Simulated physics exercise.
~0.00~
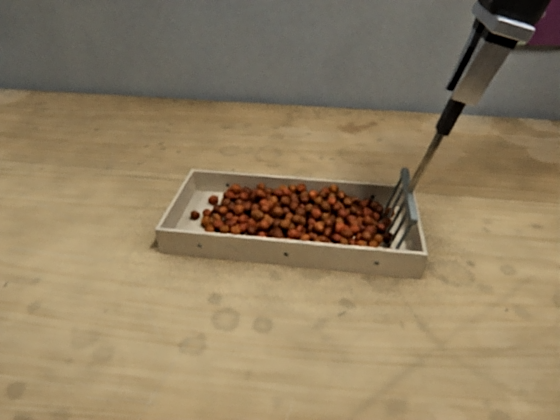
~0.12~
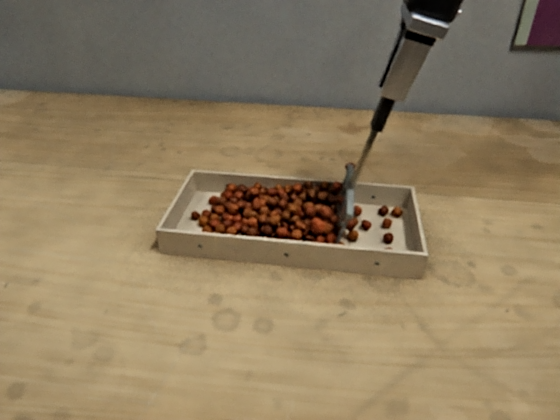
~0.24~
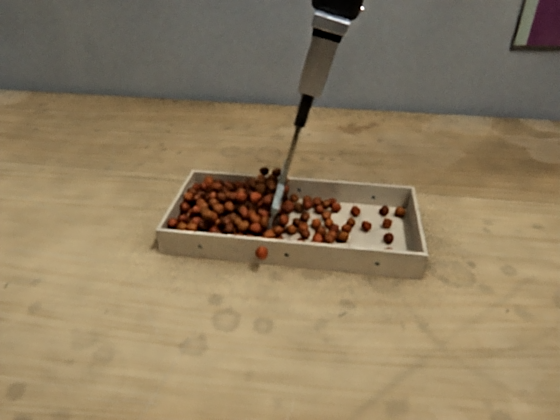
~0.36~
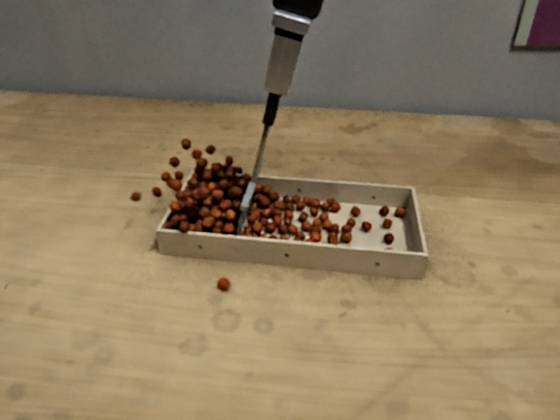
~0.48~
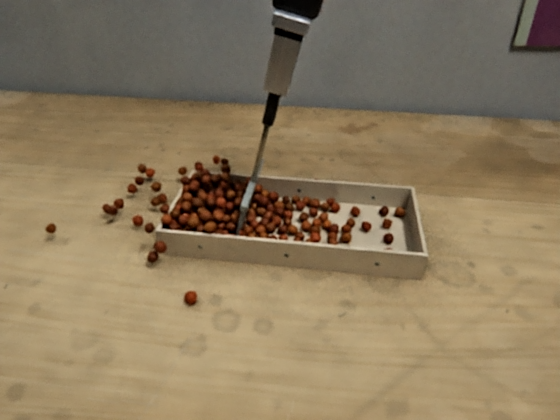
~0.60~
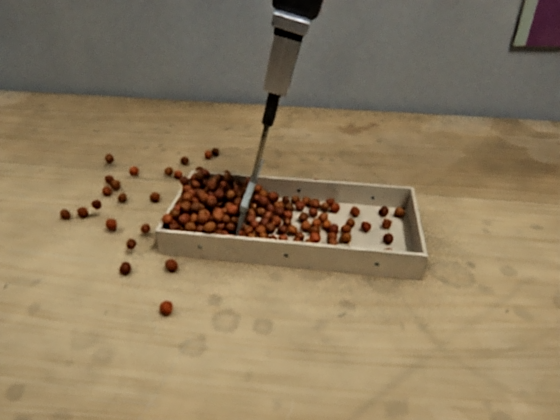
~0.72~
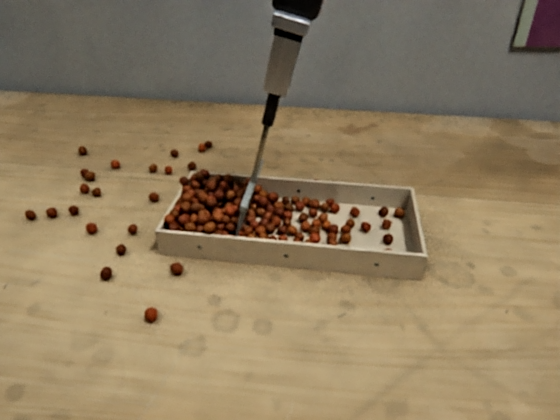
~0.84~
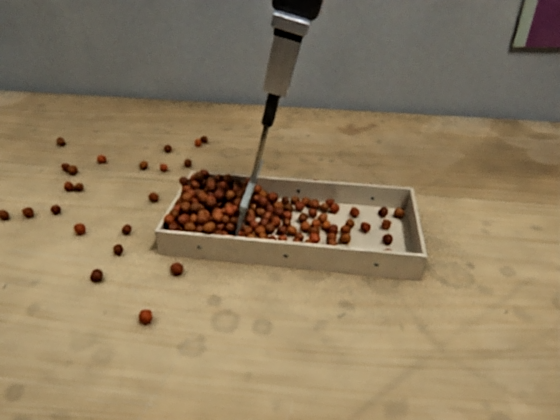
On a wooden table, a gripper holding a fork raked a heap of reddish-brown hazelnuts leftward along a pale trough, then stopped short of the end as some spilled over and rolled away, leaving them scattered on the tabletop while most stayed inside.
